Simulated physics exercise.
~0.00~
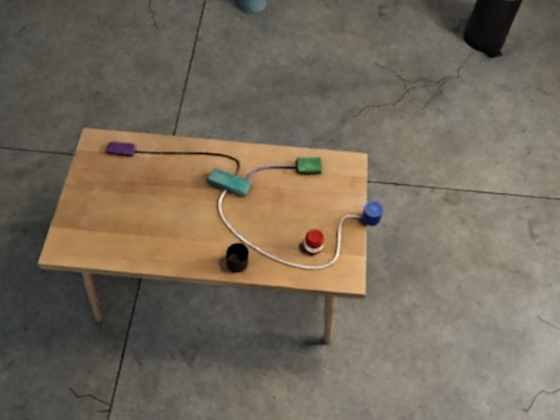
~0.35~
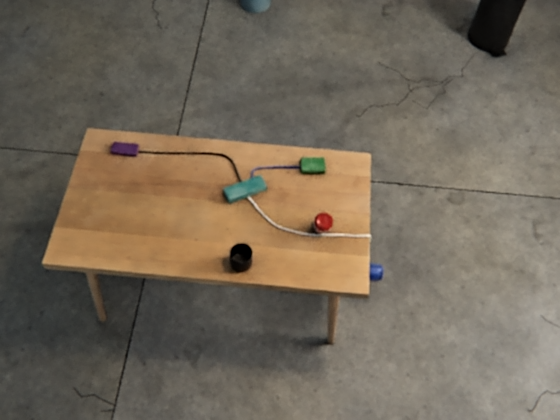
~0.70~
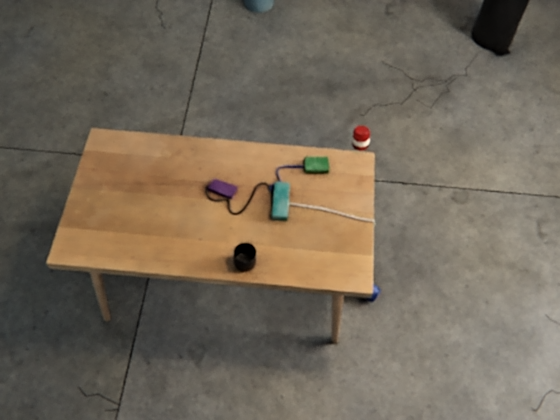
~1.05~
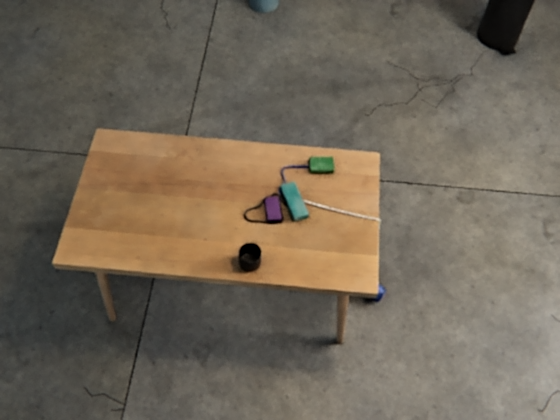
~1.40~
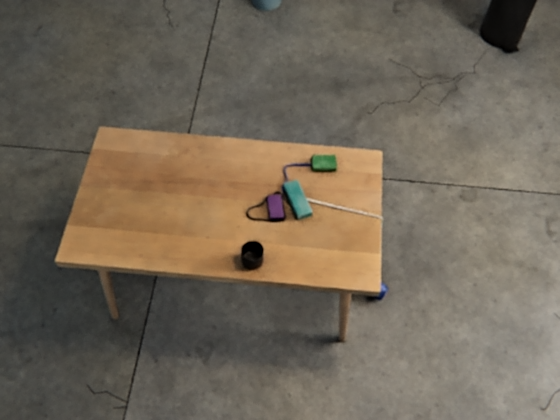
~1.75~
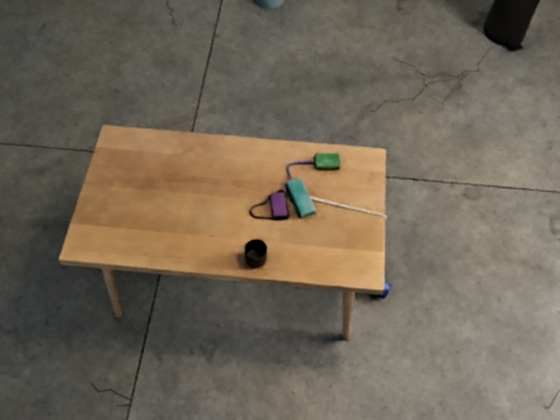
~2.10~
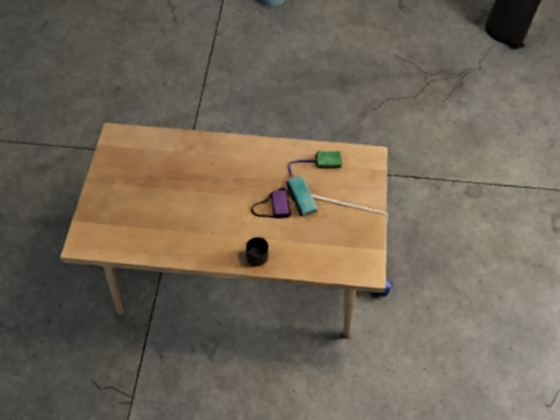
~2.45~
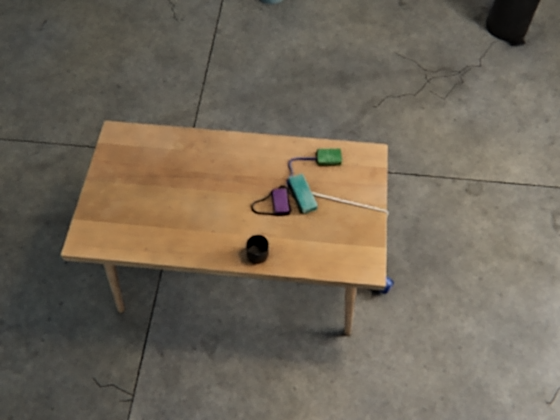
The blue speaker drops off the table, dragging the strip and purple reader right as the red jar falls off.
